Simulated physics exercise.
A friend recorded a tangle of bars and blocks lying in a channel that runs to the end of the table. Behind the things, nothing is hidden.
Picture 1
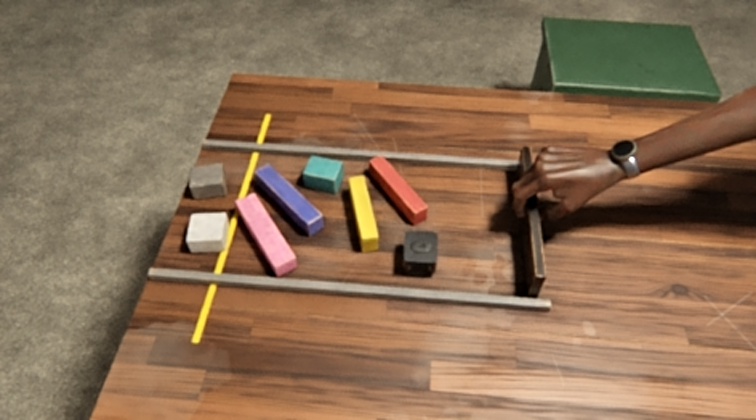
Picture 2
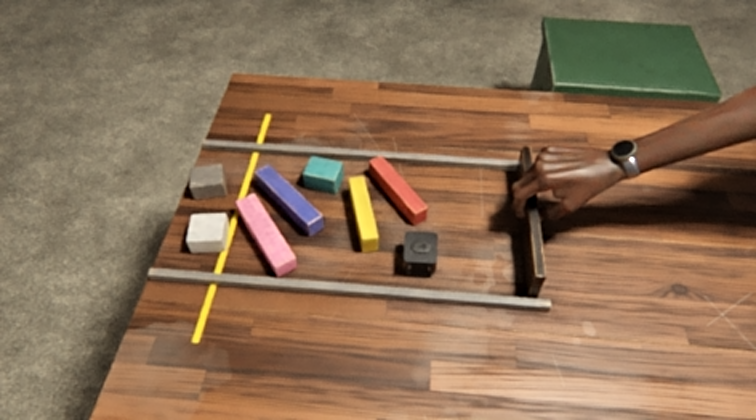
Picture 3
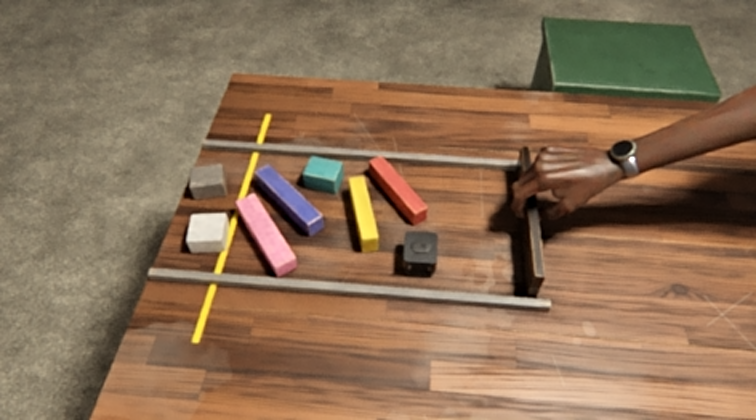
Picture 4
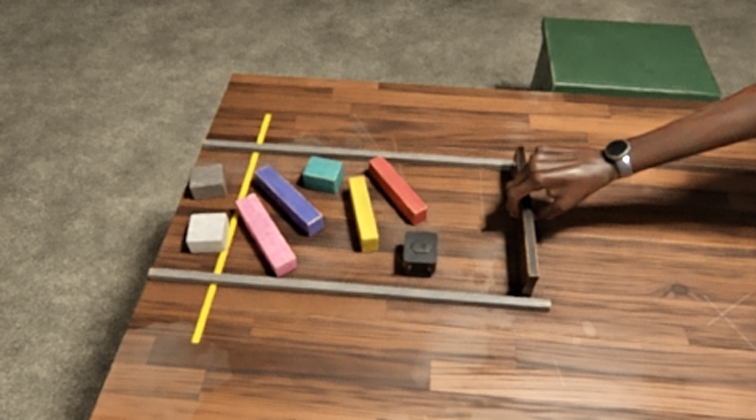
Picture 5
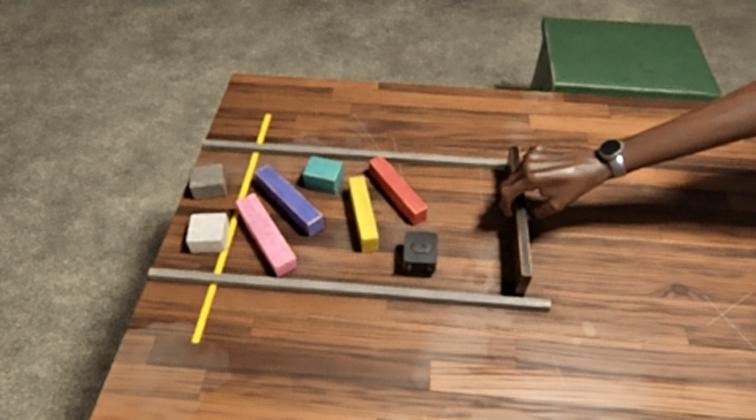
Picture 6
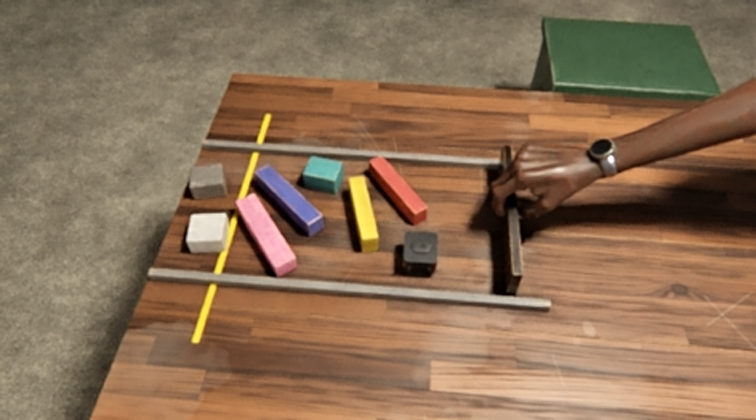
On a wooden table, a hand slides a board slightly left toward scattered colourful blocks.
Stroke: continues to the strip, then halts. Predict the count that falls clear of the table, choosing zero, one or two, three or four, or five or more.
I expect only one or a pair of them will drop off.
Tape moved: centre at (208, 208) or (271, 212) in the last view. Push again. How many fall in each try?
Ending up on the floor: First try 4, second try 0.
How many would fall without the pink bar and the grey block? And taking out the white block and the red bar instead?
Counts - first: 0; second: 1.
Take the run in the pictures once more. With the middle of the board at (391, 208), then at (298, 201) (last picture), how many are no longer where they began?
First position 3; second position 7.
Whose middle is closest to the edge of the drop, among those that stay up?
Closest at the end: The pink bar.
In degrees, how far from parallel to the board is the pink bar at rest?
The angle comes out near 30 degrees.
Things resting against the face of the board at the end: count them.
2.
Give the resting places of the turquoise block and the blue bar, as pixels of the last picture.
Approximately (224, 157) for one, approximately (196, 175) for the other.
Soon after, none off yet; grey block at rest near (208, 182); white block at rest near (209, 233); pink bar at rest near (265, 233).
In the end, the number that fall off is one or two; gone, white block and grey block.
